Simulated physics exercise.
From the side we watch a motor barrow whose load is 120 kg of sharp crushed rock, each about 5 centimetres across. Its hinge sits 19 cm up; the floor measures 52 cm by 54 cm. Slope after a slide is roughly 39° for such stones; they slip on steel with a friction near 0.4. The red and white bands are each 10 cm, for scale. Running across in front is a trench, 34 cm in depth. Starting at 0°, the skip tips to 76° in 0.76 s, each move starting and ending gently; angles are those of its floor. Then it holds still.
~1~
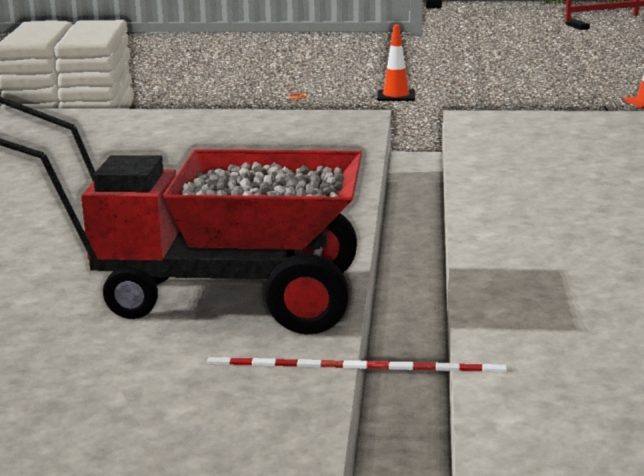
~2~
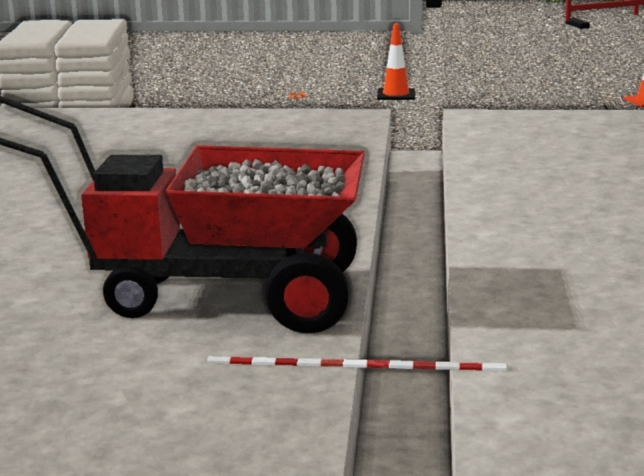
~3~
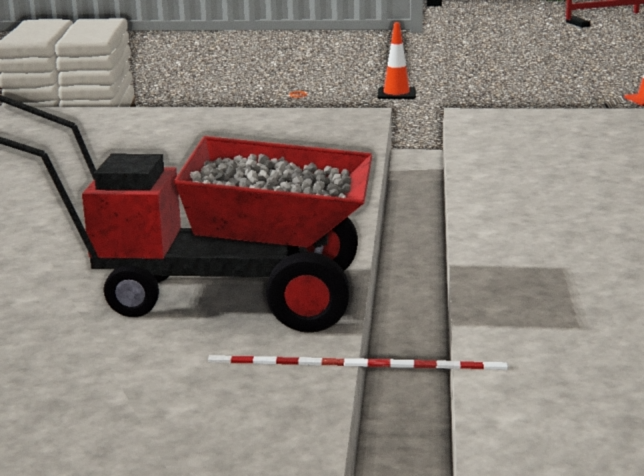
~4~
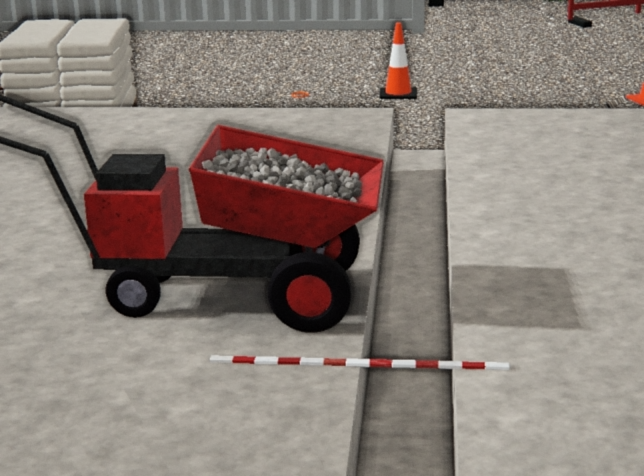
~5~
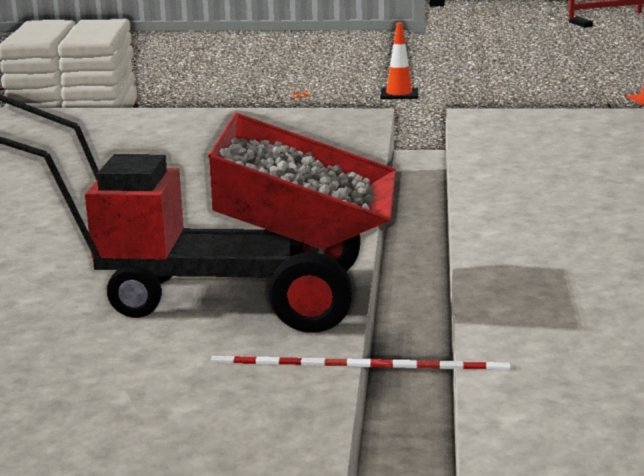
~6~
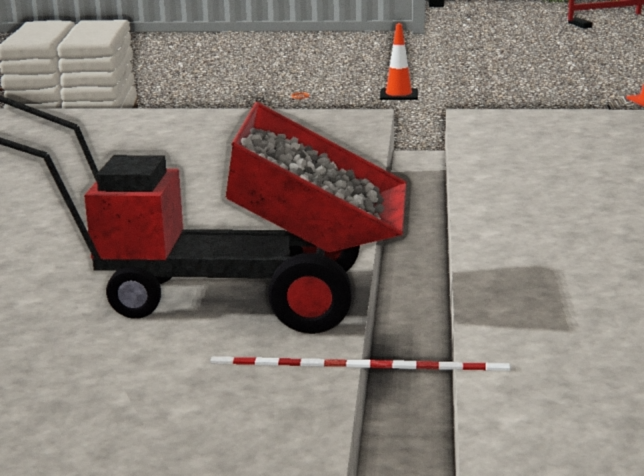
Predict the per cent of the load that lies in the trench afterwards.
52 per cent.
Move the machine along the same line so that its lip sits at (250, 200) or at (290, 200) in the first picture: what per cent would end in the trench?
From the first place around 65 per cent, from the other around 100.
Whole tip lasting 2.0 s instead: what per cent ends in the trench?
Probably about 70 in a hundred.
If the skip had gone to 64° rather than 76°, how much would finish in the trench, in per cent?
Then close to 40 per cent.
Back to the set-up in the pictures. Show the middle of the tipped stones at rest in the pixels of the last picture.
(448, 333).
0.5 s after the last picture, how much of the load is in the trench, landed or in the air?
Around 15 per cent of it.
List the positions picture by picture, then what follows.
The first frame shows lip at (352, 199), floor tilted 0°, highest stones at (261, 177).
The second frame shows lip at (355, 199), floor tilted 2°, highest stones at (246, 174).
The third frame shows lip at (364, 202), floor tilted 6°, highest stones at (235, 168).
The fourth frame shows lip at (377, 209), floor tilted 12°, highest stones at (237, 159).
In the fifth frame, the skip is at 20°, its lip at (390, 220); the top of the load is at (246, 148).
The sixth frame shows lip at (402, 234), floor tilted 29°, highest stones at (258, 139).
Then, 0.2 s after the last picture the floor is at 64°, 100 % in the skip; the foremost stones are at (423, 272).
Then, 0.5 s after the last picture the floor is at 76°, 61 % in the skip, 16 % in the trench, 23 % past the trench; the foremost stones are at (509, 303).
Then, 0.9 s after the last picture the floor is at 76°, 14 % in the skip, 36 % in the trench, 50 % past the trench; the foremost stones are at (635, 300).
Then, 2.8 s after the last picture the floor is at 76°, 0 % in the skip, 52 % in the trench, 48 % past the trench; the foremost stones are past the picture's edge.
